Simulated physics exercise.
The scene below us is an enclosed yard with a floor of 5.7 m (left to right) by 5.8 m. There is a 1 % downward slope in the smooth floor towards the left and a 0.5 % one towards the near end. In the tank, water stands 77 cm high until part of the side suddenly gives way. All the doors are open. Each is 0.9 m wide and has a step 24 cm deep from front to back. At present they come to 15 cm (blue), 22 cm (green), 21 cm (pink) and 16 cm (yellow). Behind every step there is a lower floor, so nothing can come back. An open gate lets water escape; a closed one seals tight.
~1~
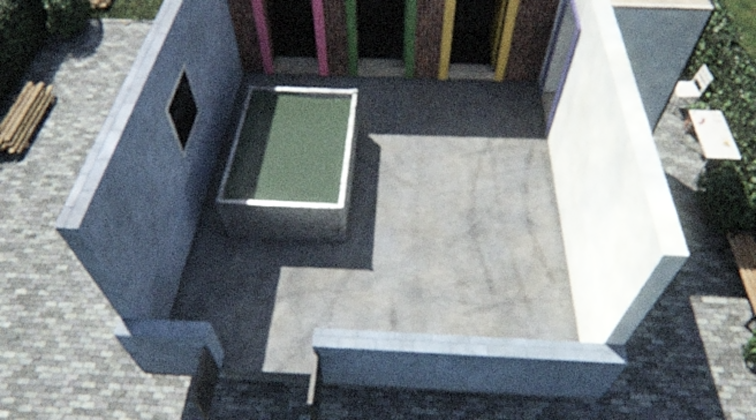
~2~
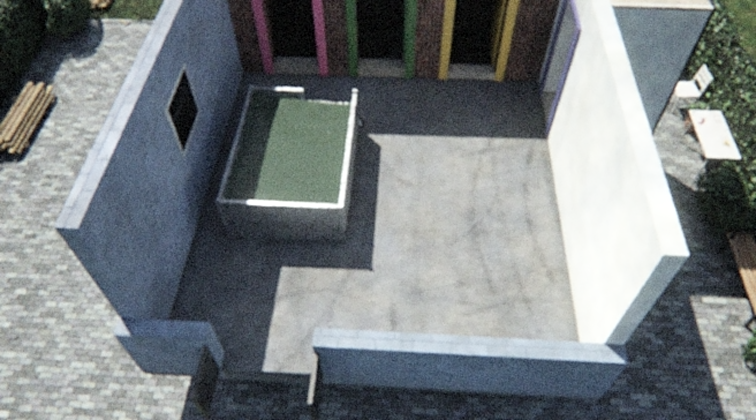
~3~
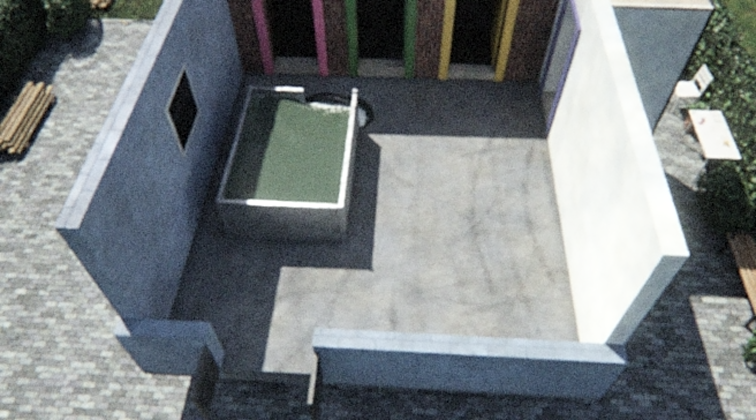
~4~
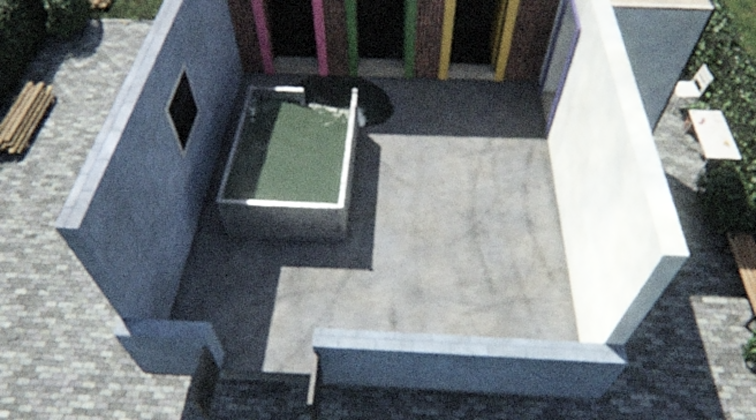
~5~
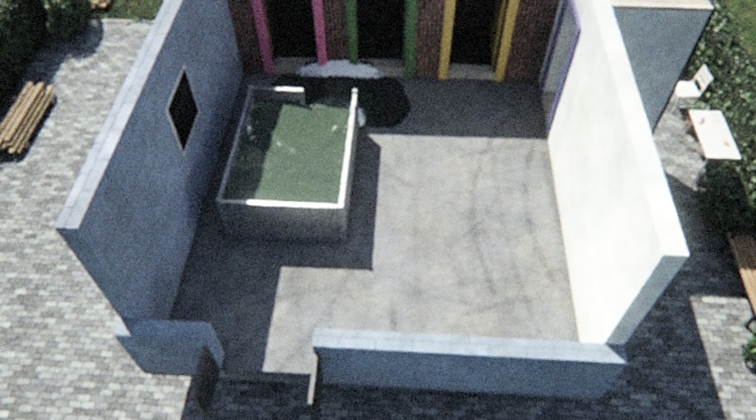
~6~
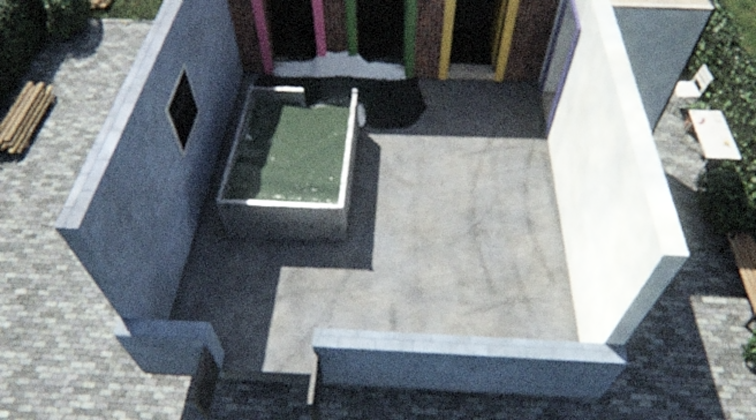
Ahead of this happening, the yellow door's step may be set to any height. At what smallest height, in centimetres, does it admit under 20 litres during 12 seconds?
At about 6.5 centimetres.
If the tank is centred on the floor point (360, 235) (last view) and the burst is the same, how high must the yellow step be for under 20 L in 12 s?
Then roughly 20 cm.
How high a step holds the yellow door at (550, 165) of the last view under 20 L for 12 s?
Something near 7.5 cm.
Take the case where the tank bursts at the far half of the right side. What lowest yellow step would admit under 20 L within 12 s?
Close to 19 cm at the least.
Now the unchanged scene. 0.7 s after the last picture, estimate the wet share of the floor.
Roughly 20 percent of the floor is wet.
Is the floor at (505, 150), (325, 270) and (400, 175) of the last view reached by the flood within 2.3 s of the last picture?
In order: Soaked, untouched, untouched.
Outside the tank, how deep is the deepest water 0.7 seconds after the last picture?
I'd estimate roughly 48 cm.
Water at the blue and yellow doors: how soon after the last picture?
Blue 1.1 s, yellow 0.4 s.
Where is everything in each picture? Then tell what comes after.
The tank at (293, 146) is whole and still, 77 cm deep; the yellow door at (477, 35) is dry, in the first picture.
The gap is on the far side, the front 0.3 m out at a hidden place; the back of the tank holds 77 cm, in the second picture.
The front is at a hidden place, 0.8 m from the gap on the far side; 0.9 m2 of floor is wet, 77 cm left at the back, in the third picture.
Water pours out on the far side and has run 1.4 m, to (327, 76); about 8 cm deep outside, 77 cm at the back, in the fourth picture.
The front is at (367, 63), 1.6 m from the gap on the far side; 3.1 m2 of floor is wet, 77 cm left at the back, in the fifth picture.
The gap is on the far side, the front 1.8 m out at (414, 78); the back of the tank holds 74 cm; the yellow door at (477, 35), 2.9 m from the gap, is still 1.1 m from the nearest water, in the sixth picture.
Then, 0.7 s after the last picture water covers 20 % of the floor, deepest (48 cm) near (344, 82); 9 cm at the yellow door, 0 litres in over its 16 cm step.
Then, 2.3 s after the last picture water covers 45 % of the floor, deepest (34 cm) near (244, 73); 10 cm at the yellow door, 0 litres in over its 16 cm step.
Then, 11.3 s after the last picture water covers 100 % of the floor, deepest (20 cm) near (161, 348); 6 cm at the yellow door, 0 litres in over its 16 cm step.
At the yellow door as built, the water peaked near 12 cm, 1.1 s after the last picture.
Run again over the same 12 s with other heights there, 30 litres in over 5.5 cm, 12 litres over 7.5 cm. The limit of 20 litres is kept from about 6.5 cm up.
